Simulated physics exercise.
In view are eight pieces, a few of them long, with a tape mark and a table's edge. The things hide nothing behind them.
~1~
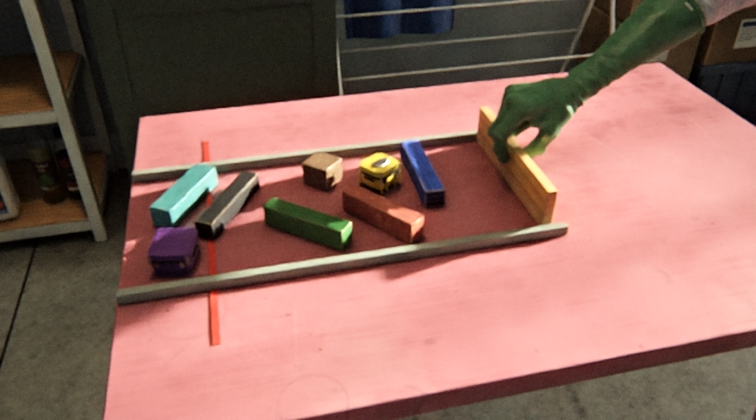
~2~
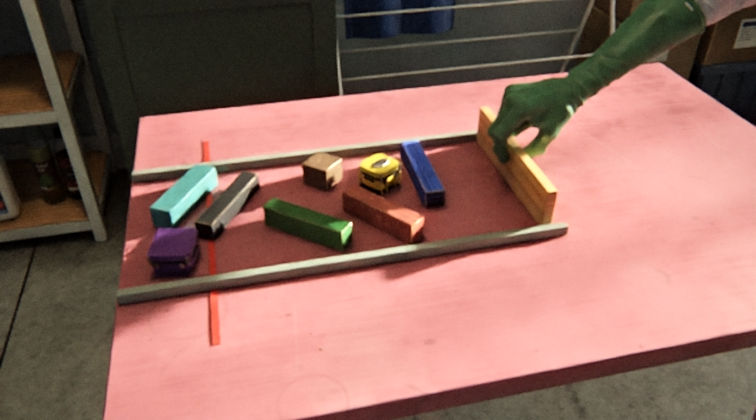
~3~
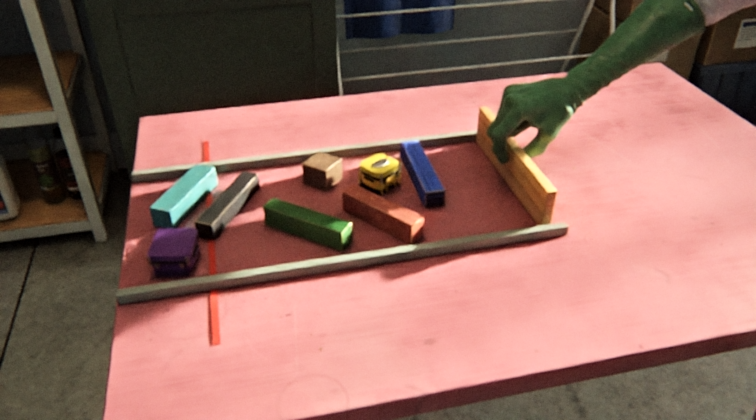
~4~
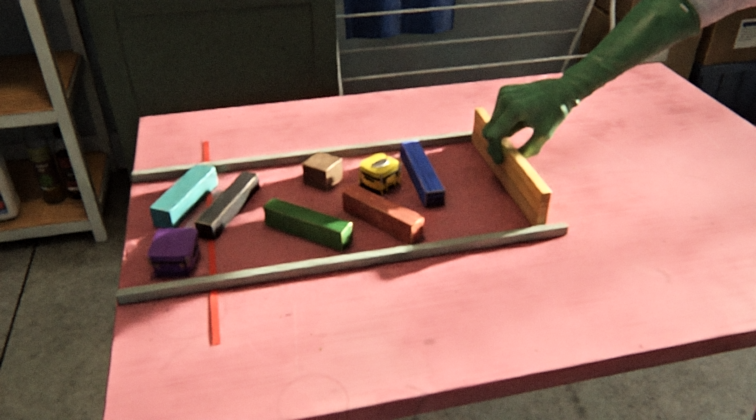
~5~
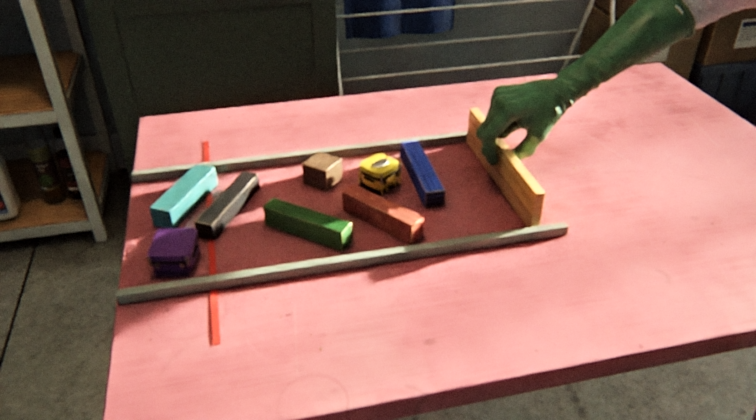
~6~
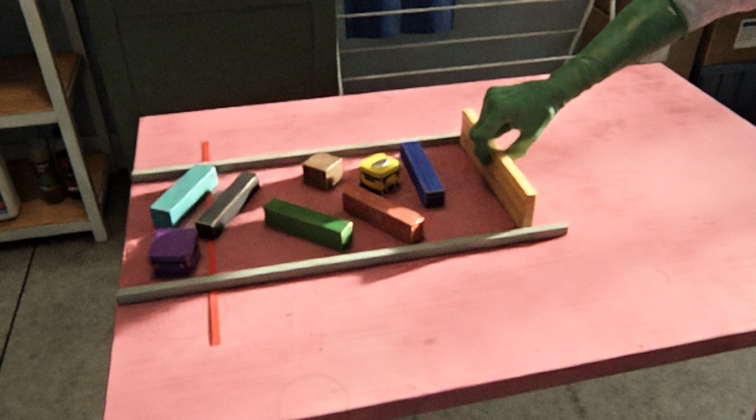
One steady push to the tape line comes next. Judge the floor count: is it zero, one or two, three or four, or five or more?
The floor count is one or two.
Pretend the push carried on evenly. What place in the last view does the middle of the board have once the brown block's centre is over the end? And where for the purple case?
The brown block puts it at (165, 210), the purple case at (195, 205).
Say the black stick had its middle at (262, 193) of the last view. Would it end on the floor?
So it does not drop, then.
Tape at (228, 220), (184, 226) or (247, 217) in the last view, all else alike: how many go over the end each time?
Per try: 0; 3; 0.
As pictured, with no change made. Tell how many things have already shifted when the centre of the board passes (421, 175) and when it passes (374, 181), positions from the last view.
Moved so far: 2, then 4.
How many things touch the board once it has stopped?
That number would be 2.
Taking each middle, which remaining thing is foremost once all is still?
Black stick.
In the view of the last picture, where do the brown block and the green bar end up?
Going in order, first (172, 183) and next (163, 250).
Early on, none off yet; purple case at rest near (175, 252); turquoise bar at rest near (185, 195); black stick at rest near (229, 204).
Finally, the number that fall off is one or two; lost, turquoise bar.
